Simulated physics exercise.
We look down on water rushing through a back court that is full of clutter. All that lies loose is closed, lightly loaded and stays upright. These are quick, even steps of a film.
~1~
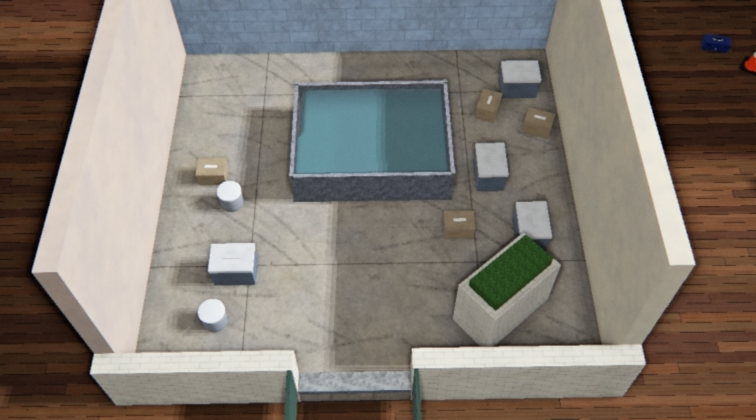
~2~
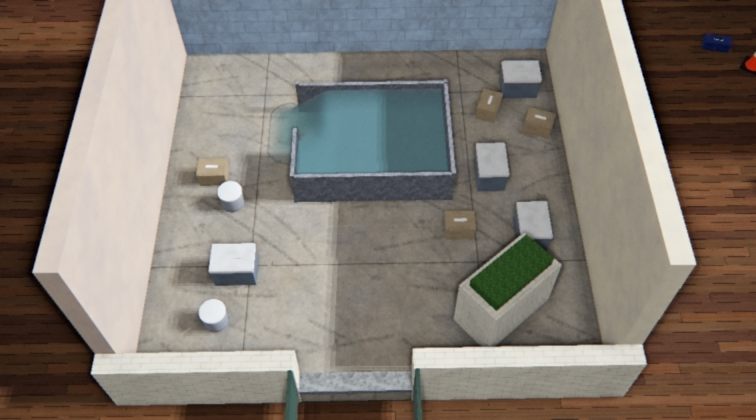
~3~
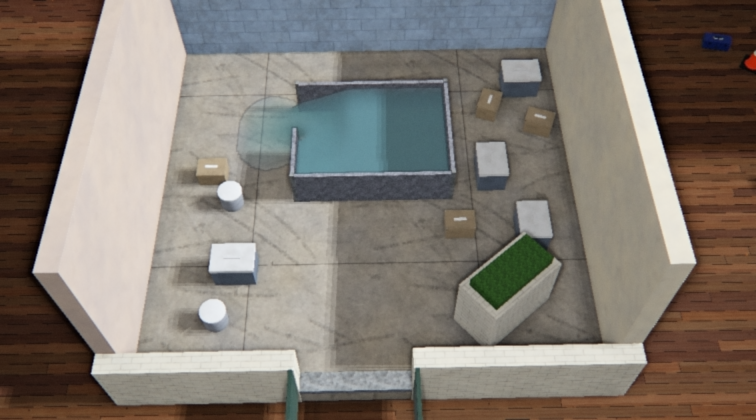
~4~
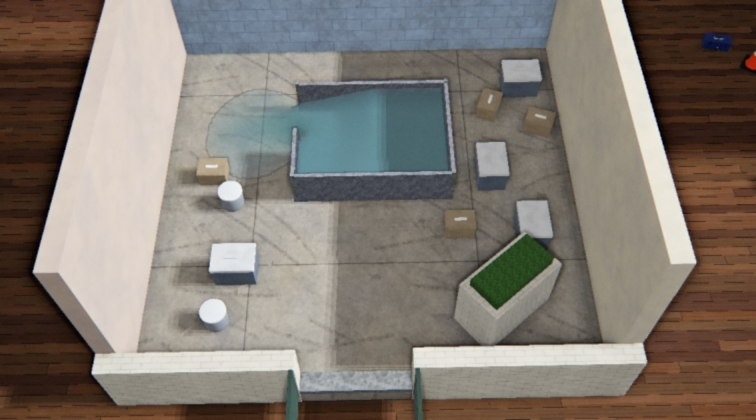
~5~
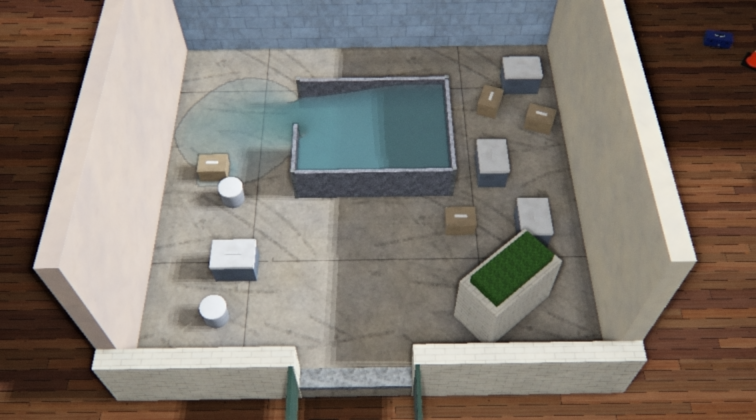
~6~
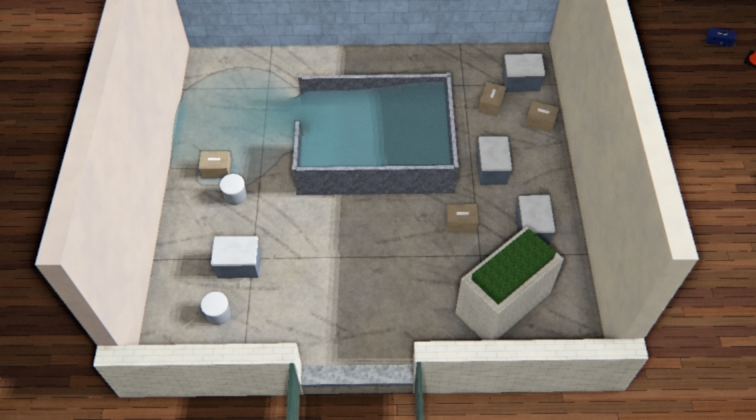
Water pouring through a gap in the left side of a raised pool, spreading across a courtyard floor among motionless boxes.
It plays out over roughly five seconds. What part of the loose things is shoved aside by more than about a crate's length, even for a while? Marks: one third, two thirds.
That comes to not even a third.
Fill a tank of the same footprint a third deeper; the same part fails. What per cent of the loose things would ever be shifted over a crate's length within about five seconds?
Some 30 per cent.
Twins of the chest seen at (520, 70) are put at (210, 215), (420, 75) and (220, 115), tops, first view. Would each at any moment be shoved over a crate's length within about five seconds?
One after the other: Moved that far, that far or more, that far or more.
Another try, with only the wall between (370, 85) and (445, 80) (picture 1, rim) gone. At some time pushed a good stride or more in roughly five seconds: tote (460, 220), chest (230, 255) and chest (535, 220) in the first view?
In turn: Never so far, less than that, never so far.
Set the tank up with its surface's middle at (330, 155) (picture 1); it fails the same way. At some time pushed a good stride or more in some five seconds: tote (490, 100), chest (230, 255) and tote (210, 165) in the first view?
In turn: Short of that, that far or more, swept aside.
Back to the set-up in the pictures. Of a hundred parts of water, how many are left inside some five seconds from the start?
I make it 100 per cent.
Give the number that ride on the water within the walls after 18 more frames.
It comes to 0.
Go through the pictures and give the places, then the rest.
A tote at (540, 118), on the bottom; a chest at (492, 159) rests on the ground; 0 of 10 have shifted, in the first frame.
A tote at (540, 118), on the bottom; a chest at (493, 159), on the bottom; 0 of 10 have shifted, in the second frame.
A tote at (540, 117), on the bottom; a chest at (492, 158), on the bottom; 0 of 10 have shifted, in the third frame.
A tote at (541, 117) rests on the ground; a chest at (493, 158) rests on the ground; 0 of 10 have shifted, in the fourth frame.
A tote at (541, 114) rests on the ground; a chest at (493, 155), on the bottom; 0 of 10 have shifted, in the fifth frame.
A tote at (543, 111), on the bottom; a chest at (495, 152) rests on the ground; 0 of 10 have shifted, in the sixth frame.
A moment on, 0 of 10 are well off their spots; 0 afloat.
Next, 0 of 10 are well off their spots; 0 afloat.
Later, 1 of 10 are well off their spots; 0 afloat.
In the end, 2 of 10 are well off their spots, and 2 have been at some point; 2 afloat.
